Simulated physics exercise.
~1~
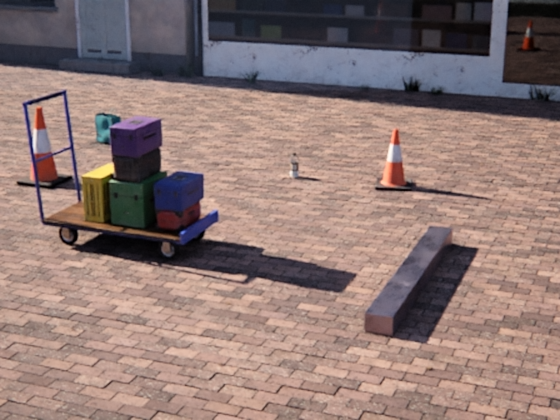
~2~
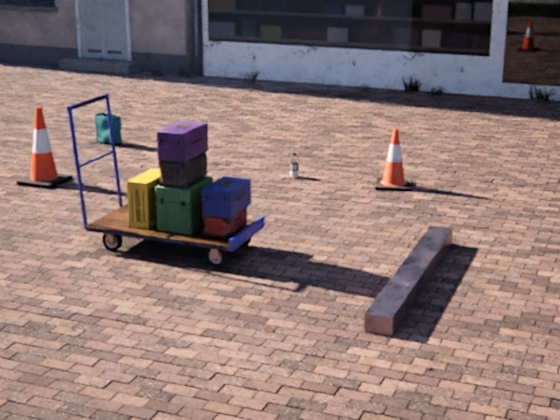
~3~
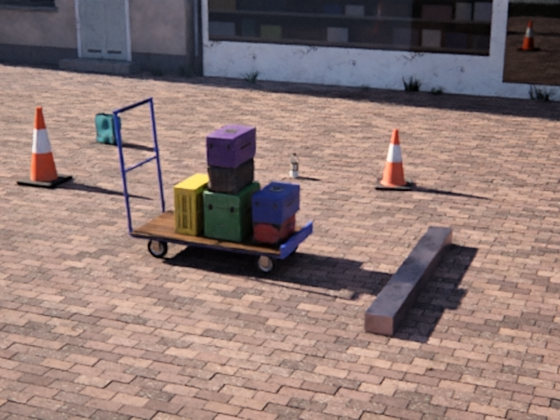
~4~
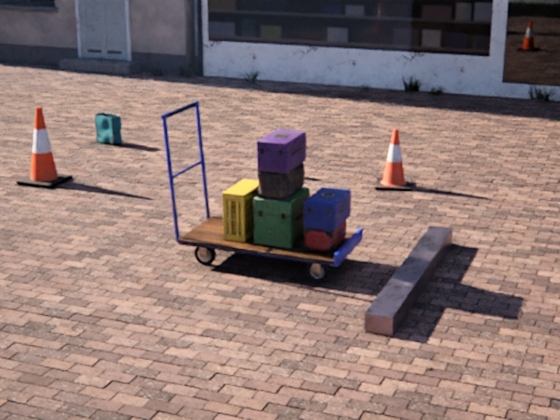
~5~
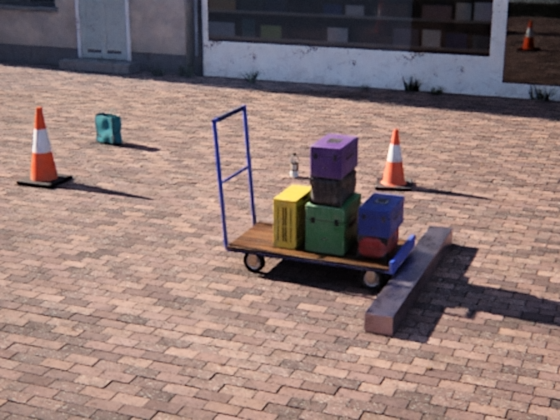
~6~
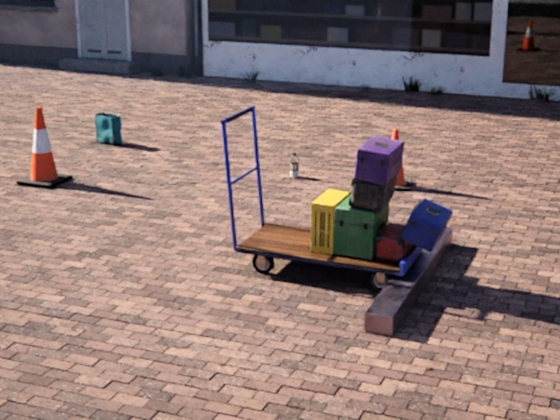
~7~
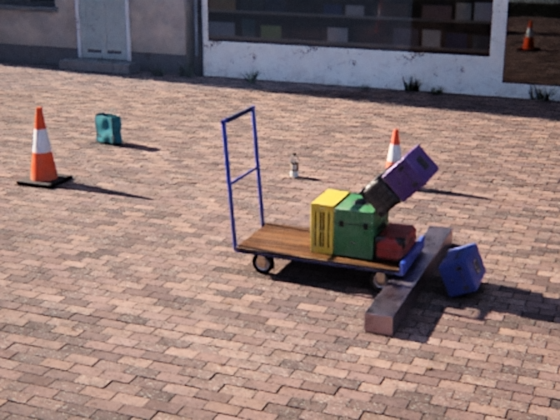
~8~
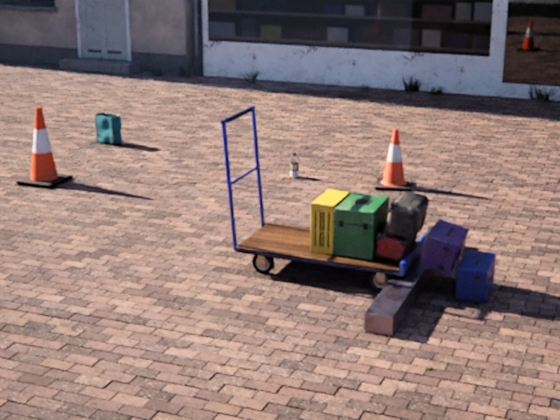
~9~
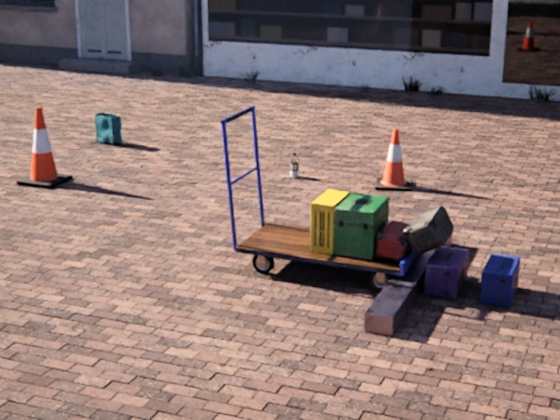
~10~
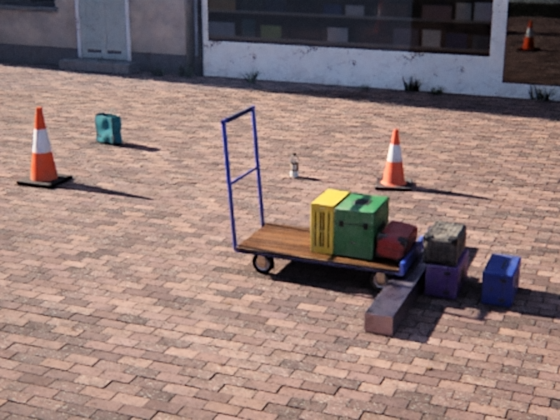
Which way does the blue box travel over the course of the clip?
The blue box moves to the right, first riding on the trolley and then tumbling off its front end past the kerb.
